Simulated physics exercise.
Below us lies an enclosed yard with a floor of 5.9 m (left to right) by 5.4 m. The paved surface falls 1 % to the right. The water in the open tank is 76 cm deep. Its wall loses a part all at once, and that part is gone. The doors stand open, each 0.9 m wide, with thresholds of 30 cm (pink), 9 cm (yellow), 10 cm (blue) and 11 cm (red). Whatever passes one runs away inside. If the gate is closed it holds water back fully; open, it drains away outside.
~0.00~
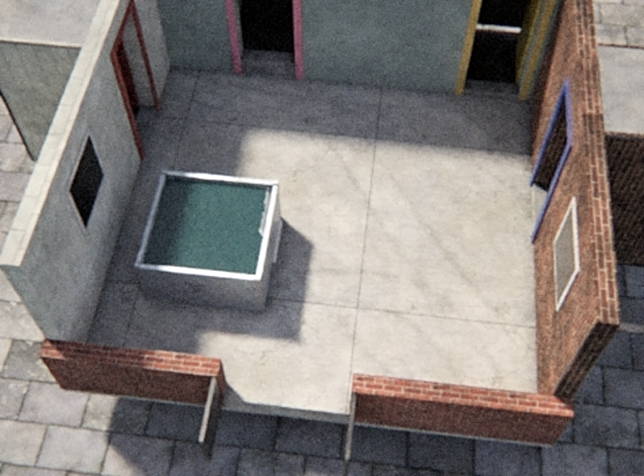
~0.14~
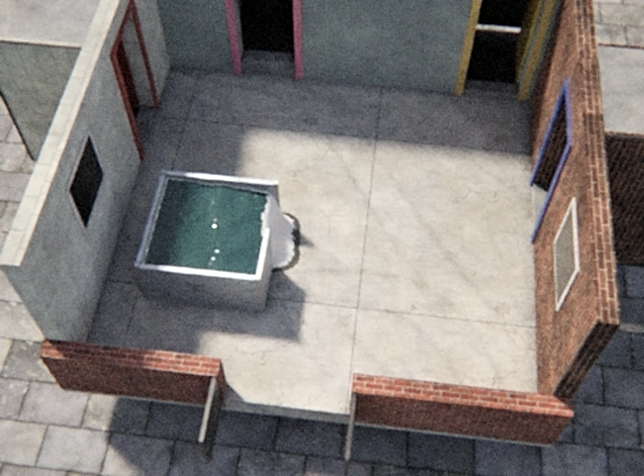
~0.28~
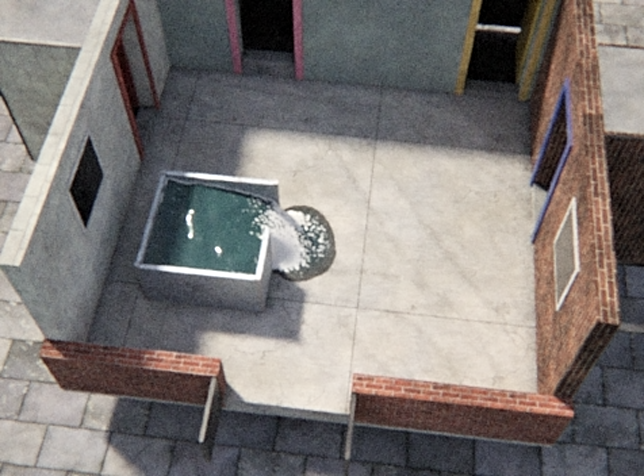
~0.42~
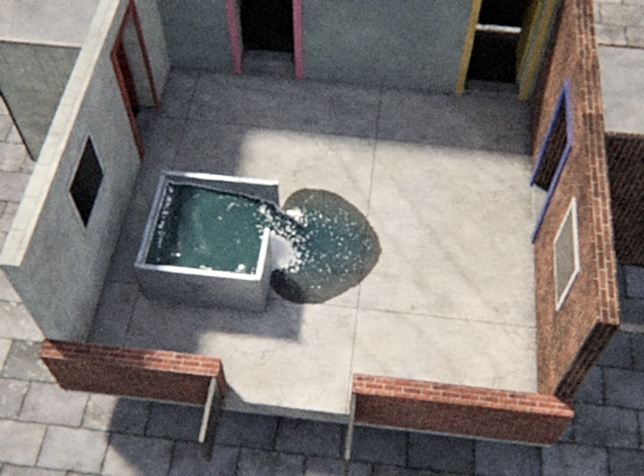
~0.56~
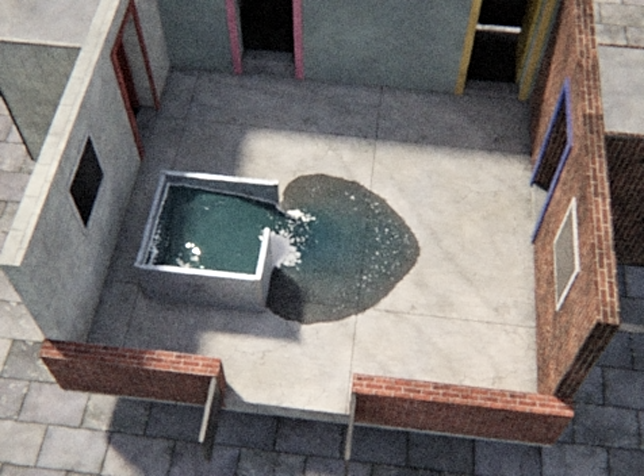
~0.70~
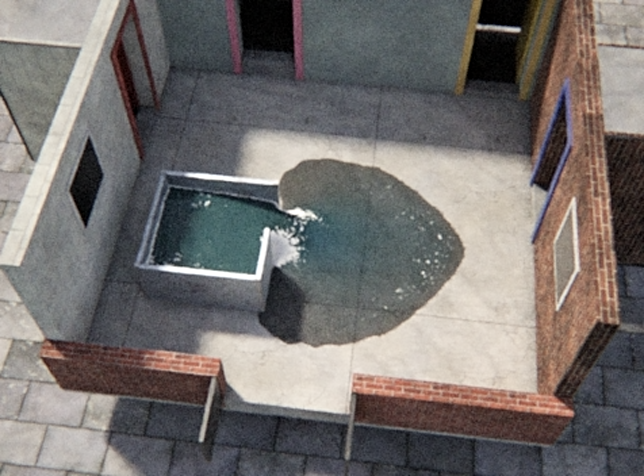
Dark green water in a square, white-rimmed tank lies still, then bursts through a break in the tank's right side and spreads rightward in a widening, foam-flecked dark pool across the pale floor. The walled yard is seen from high above by an unmoving camera. Red, pink, yellow and blue surrounds mark its openings, with brick at right and low brick walls in front.
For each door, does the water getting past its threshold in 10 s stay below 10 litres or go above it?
The pink door: Below 10 litres; the yellow door: Above 10 litres; the blue door: Above 10 litres; the red door: Below 10 litres.
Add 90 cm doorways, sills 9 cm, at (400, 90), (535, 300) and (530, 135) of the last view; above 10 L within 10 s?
Check each in turn: The first fails, the second succeeds, the third succeeds.
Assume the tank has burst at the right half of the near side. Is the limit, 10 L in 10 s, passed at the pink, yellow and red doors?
Door by door - pink: Within bounds, yellow: Within bounds, red: Within bounds.
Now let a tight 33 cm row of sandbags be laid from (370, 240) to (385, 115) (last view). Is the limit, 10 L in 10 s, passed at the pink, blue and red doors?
Then, at the pink door it's not exceeded, at the blue door it's not exceeded, at the red door it's not exceeded.
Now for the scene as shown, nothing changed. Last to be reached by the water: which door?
Door: Red.
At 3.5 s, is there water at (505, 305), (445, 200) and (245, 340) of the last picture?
Submerged, submerged, untouched.
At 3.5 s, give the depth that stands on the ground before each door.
Door by door in cm, pink shows 0, yellow shows 16, blue shows 13, red shows 0.
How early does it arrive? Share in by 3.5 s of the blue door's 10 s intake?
Share: ~ 85 %.
After 1.4 s water covers 45 % of the floor and is deepest (33 cm) near (285, 233); pink door not reached, yellow door not reached, blue door 4 cm at the sill, 2 L in, red door not reached.
After 2.2 s water covers 50 % of the floor and is deepest (31 cm) near (528, 417); pink door not reached, yellow door 13 cm at the sill, 0 L in, blue door 20 cm at the sill, 37 L in, red door not reached.
After 3.5 s water covers 50 % of the floor and is deepest (17 cm) near (526, 327); pink door not reached, yellow door 16 cm at the sill, 26 L in, blue door 13 cm at the sill, 69 L in, red door not reached.
After 6.0 s water covers 70 % of the floor and is deepest (12 cm) near (523, 115); pink door 2 cm at the sill, 0 L in, yellow door 10 cm at the sill, 51 L in, blue door 11 cm at the sill, 81 L in, red door not reached.
After 10.0 s water covers 95 % of the floor and is deepest (10 cm) near (528, 417); pink door 4 cm at the sill, 0 L in, yellow door 8 cm at the sill, 57 L in, blue door 8 cm at the sill, 82 L in, red door 4 cm at the sill, 0 L in.
